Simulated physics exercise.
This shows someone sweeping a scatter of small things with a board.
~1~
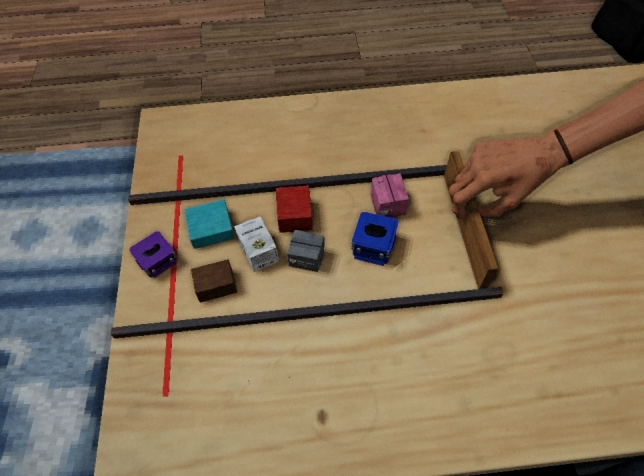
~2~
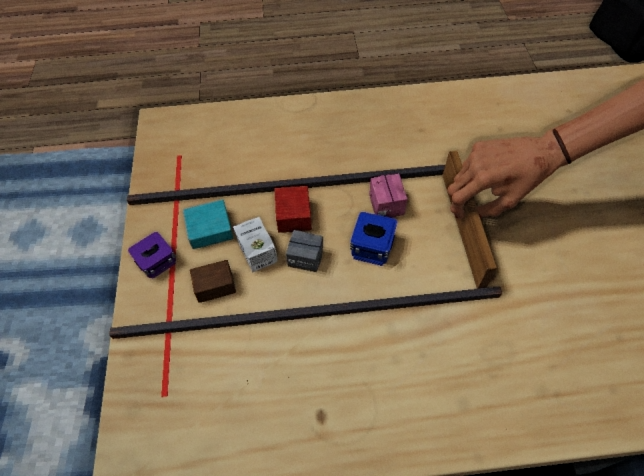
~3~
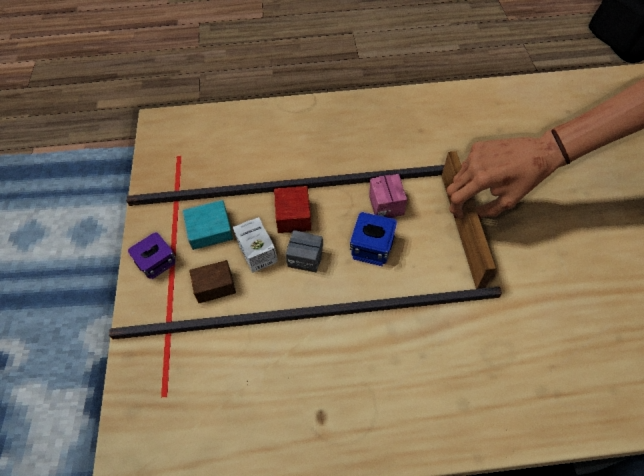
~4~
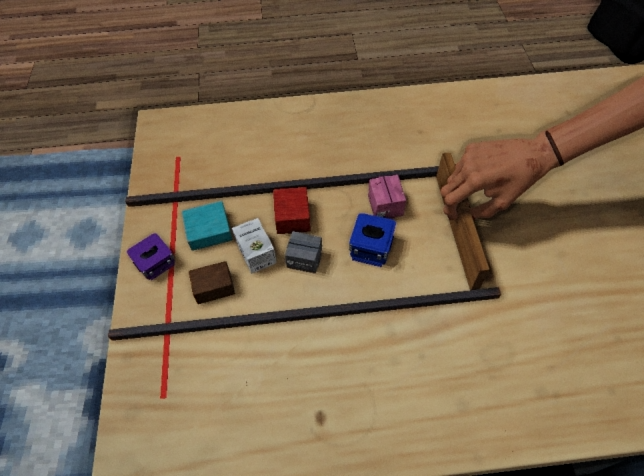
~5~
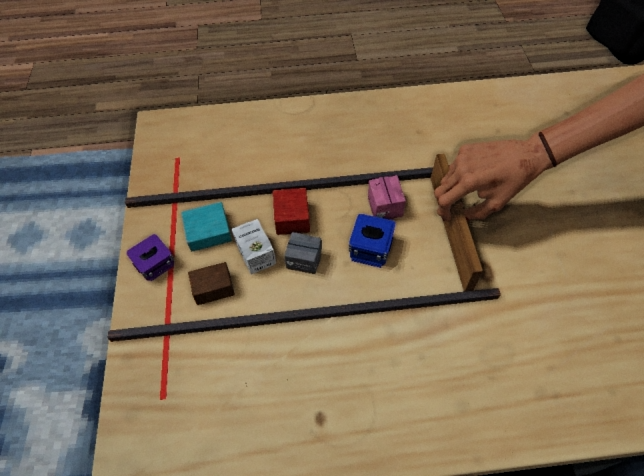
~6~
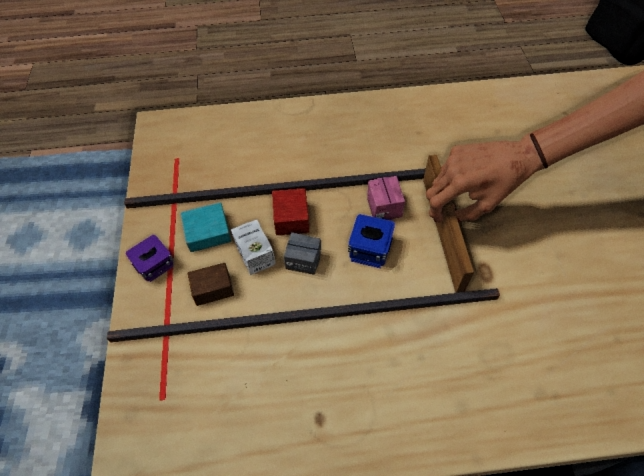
In this clip, a hand holds a wooden board at the right end of two dark rails and slides it slightly left toward scattered colourful blocks and cases, which stay essentially still near a strip of red tape.
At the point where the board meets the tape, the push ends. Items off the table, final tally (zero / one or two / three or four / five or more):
Final tally: Three or four.
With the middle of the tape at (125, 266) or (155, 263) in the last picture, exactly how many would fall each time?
The counts: 8 and 5.
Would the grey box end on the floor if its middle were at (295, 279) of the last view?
In that case it holds firm.
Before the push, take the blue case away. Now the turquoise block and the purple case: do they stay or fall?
The turquoise block ends up below while the purple case ends up below.
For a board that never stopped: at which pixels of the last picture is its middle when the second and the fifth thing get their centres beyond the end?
The middle is at about (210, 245), later at about (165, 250).
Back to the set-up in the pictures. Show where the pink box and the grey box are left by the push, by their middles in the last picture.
The pink box settles near (155, 222); as for the grey box, near (113, 271).
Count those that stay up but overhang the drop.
That'd be 2.
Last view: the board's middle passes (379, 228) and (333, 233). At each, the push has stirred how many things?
Moved so far: 2, then 5.
Early on, none off yet; purple case at rest near (151, 259); turquoise block at rest near (206, 227); brown block at rest near (211, 284).
A while later, none off yet; purple case at rest near (151, 259); turquoise block travelled about its own width near (177, 223); brown block travelled a little near (190, 294).
Further along, one off so far; purple case on its side near (107, 301); turquoise block travelled well along near (121, 225); brown block travelled about its own width near (172, 303).
Finally, the number that fall off is three or four; lost, white box, turquoise block and purple case.
